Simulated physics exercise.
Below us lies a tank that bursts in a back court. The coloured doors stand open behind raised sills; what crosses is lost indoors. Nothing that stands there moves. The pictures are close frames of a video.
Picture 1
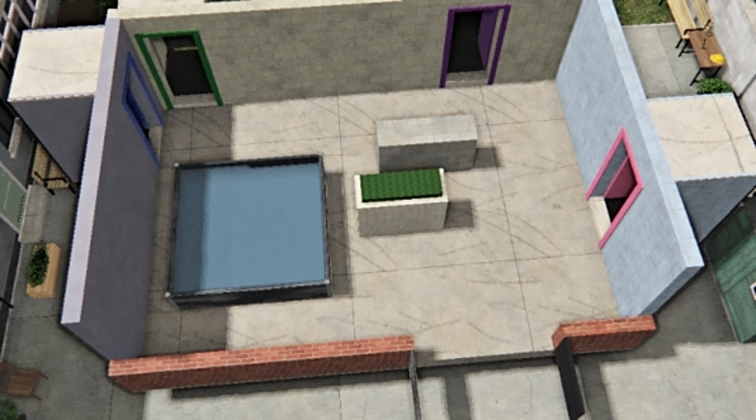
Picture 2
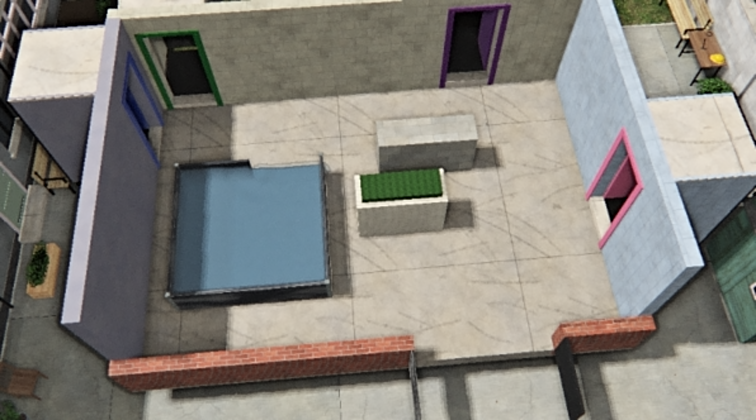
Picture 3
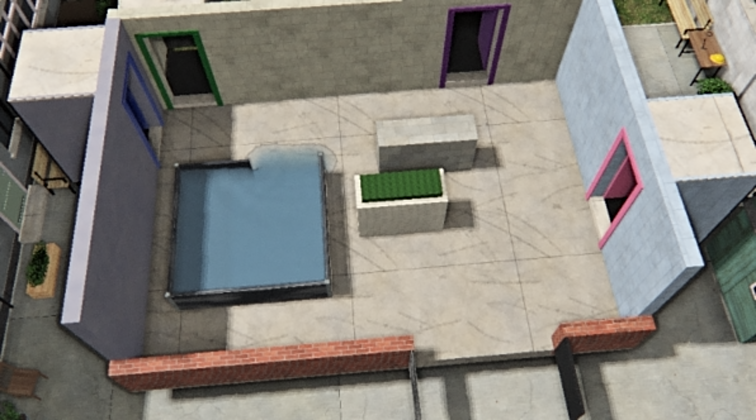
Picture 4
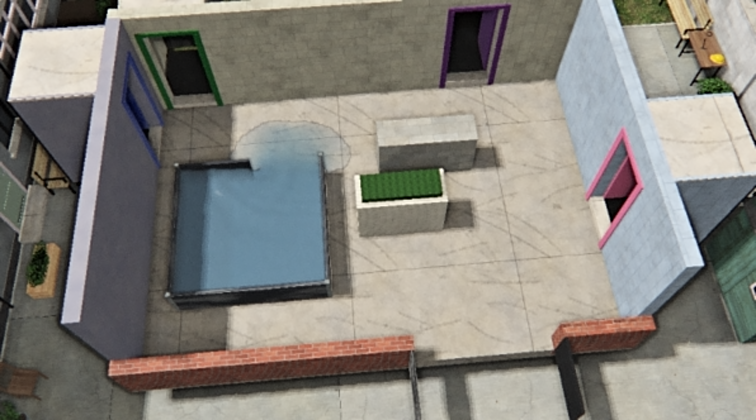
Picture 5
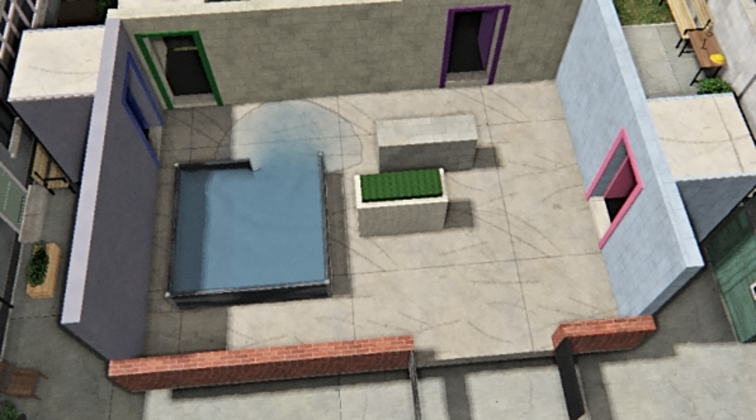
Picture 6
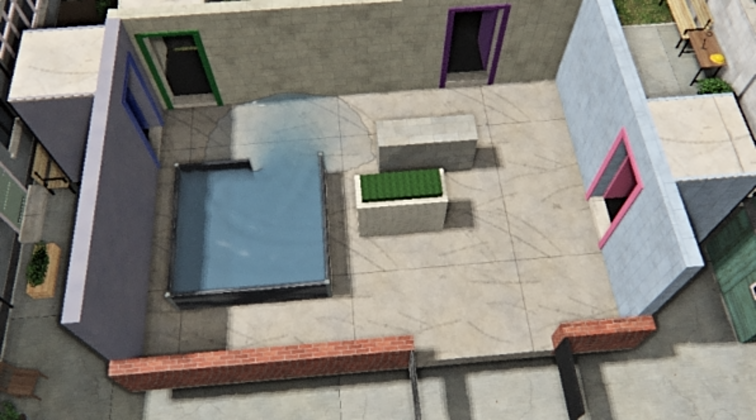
A large open tank of water in a walled court sat still, then a gap opened in its far side and water poured out, spreading in a widening sheet across the paved floor.
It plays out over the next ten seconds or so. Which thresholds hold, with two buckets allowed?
In the end: The purple door stays under that; the pink door stays under that; the green door takes more than that; the blue door takes more than that.
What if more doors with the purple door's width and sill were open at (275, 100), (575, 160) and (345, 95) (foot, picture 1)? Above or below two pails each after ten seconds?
In that order: Lets more in, stays under, is over.
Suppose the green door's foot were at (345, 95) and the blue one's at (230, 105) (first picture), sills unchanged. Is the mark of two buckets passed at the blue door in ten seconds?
Blue takes more.
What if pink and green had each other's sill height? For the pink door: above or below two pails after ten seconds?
Then: The pink one holds.
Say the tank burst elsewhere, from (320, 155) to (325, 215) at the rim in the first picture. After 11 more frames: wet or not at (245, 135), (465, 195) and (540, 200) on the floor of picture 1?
In that order: Free of water, wet, covered.
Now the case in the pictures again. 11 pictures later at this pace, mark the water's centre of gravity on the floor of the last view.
Roughly at (274, 192).
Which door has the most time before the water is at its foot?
The pink door.
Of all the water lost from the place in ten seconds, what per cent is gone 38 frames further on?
I make it 50 per cent.
A moment on, water covers 15 % of the floor; the purple door not reached, the pink door not reached, the green door wet at the sill, nothing in, the blue door not reached.
Next, water covers 25 % of the floor; the purple door wet at the sill, nothing in, the pink door not reached, the green door under two buckets in, the blue door under two buckets in.
Then, water covers 45 % of the floor; the purple door wet at the sill, nothing in, the pink door not reached, the green door under two buckets in, the blue door far over two buckets in.
Later, water covers 70 % of the floor; the purple door wet at the sill, nothing in, the pink door wet at the sill, nothing in, the green door over two buckets in, the blue door far over two buckets in.
In the end, water covers 95 % of the floor; the purple door wet at the sill, nothing in, the pink door wet at the sill, nothing in, the green door over two buckets in, the blue door far over two buckets in.
